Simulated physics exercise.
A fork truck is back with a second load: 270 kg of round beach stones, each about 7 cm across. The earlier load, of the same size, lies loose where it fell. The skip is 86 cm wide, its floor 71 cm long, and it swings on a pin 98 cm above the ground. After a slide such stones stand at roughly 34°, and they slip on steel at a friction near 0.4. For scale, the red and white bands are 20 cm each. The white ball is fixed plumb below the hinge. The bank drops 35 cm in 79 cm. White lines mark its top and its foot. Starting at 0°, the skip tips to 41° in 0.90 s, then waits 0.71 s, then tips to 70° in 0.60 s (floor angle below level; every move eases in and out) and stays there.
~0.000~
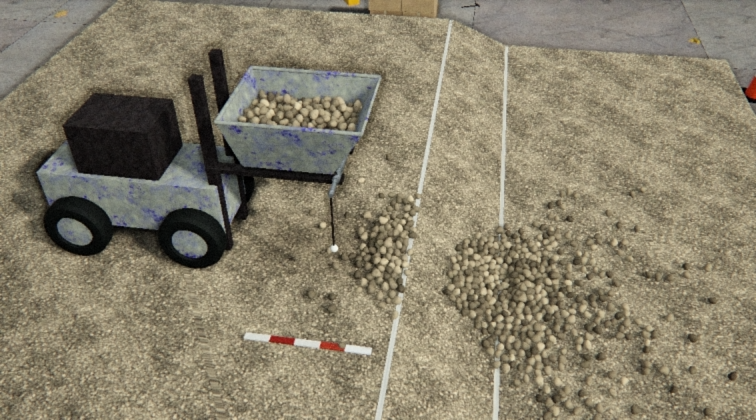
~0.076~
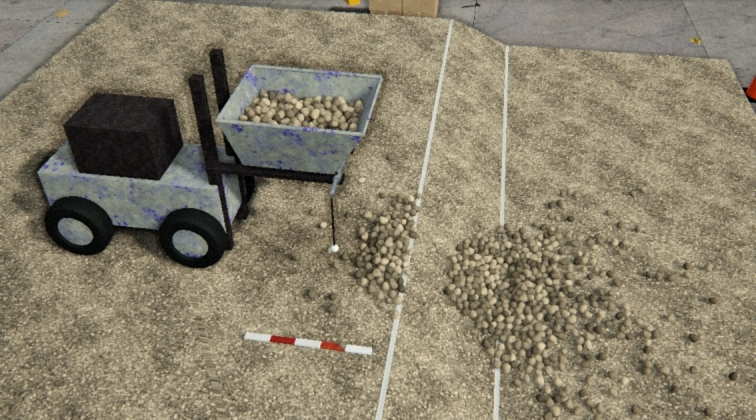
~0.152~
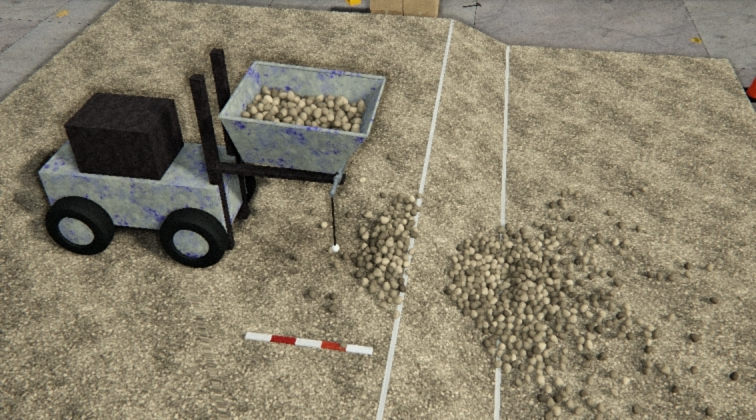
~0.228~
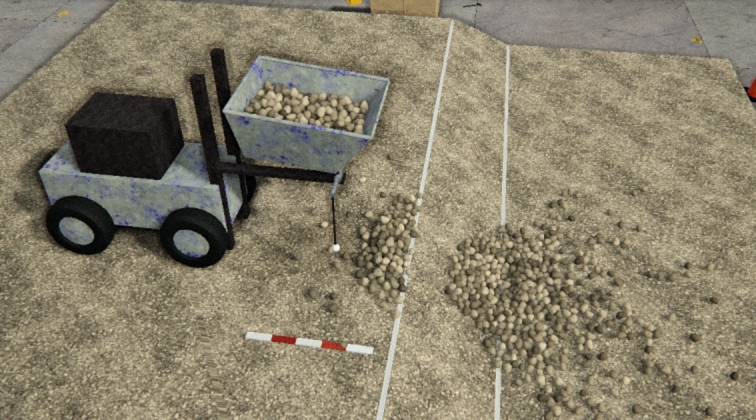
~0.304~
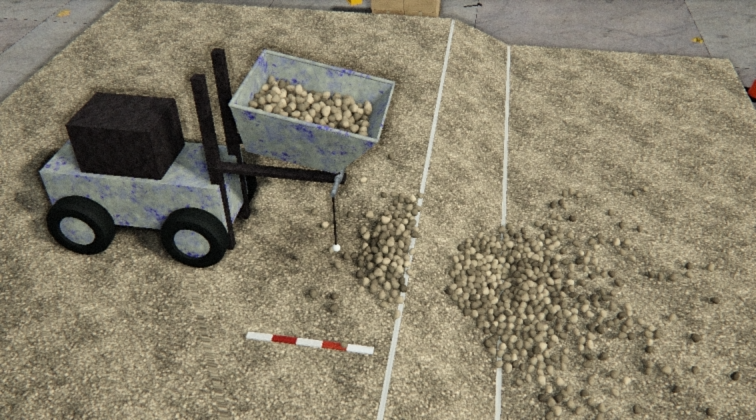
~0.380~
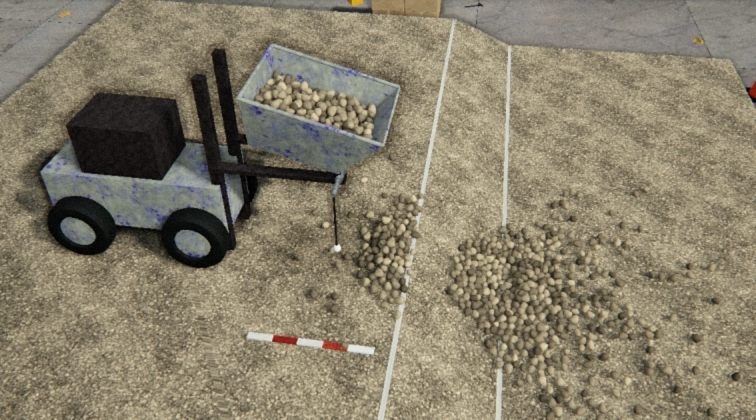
A pale, blue-flecked skip full of rounded stones sits level at the front of a small wheeled machine, then begins to tilt, its right side dipping slowly. The tilt steepens and its left end rises, while the stones stay inside and the machine and loose heaps on the ground remain still.
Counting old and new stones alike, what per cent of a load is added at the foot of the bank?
Roughly 43 per cent of a load more.
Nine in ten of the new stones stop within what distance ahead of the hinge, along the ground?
Roughly 170 cm ahead of it.
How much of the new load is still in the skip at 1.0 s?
It holds some 100 per cent.
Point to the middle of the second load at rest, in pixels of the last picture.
Their middle is at about (491, 279).
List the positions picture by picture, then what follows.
The first frame shows lip at (362, 135), floor tilted 0°, highest stones at (293, 107). The earlier load is highest near (391, 236), 10 cm above ground level, 41 % on the top or the slope, 59 % at the foot of the bank.
The second frame shows lip at (363, 135), floor tilted 1°, highest stones at (294, 106); the stones move at 0.2 m/s on average.
In the third frame, the skip is at 3°, its lip at (367, 136); the top of the load is at (291, 103); the stones move at 0.3 m/s on average.
The fourth frame shows lip at (372, 138), floor tilted 7°, highest stones at (274, 97); the stones move at 0.4 m/s on average.
In the fifth frame, the skip is at 11°, its lip at (377, 142); the top of the load is at (275, 91); the stones move at 0.5 m/s on average.
In the sixth frame, the skip is at 16°, its lip at (383, 146); the top of the load is at (277, 86); the stones move at 0.5 m/s on average.
After 0.7 s the floor is at 35°; in per cent of one load, 100 in the skip, 41 on the top or the slope, 59 at the foot of the bank; the foremost stones are at (705, 322).
After 1.0 s the floor is at 41°; in per cent of one load, 100 in the skip, 41 on the top or the slope, 59 at the foot of the bank; the foremost stones are at (705, 322).
After 2.7 s the floor is at 70°; in per cent of one load, 63 in the skip, 77 on the top or the slope, 60 at the foot of the bank; the foremost stones are at (705, 322).
After 5.1 s the floor is at 70°; in per cent of one load, 0 in the skip, 98 on the top or the slope, 102 at the foot of the bank; the foremost stones are at (705, 322). Net gain at the foot of the bank, 43.
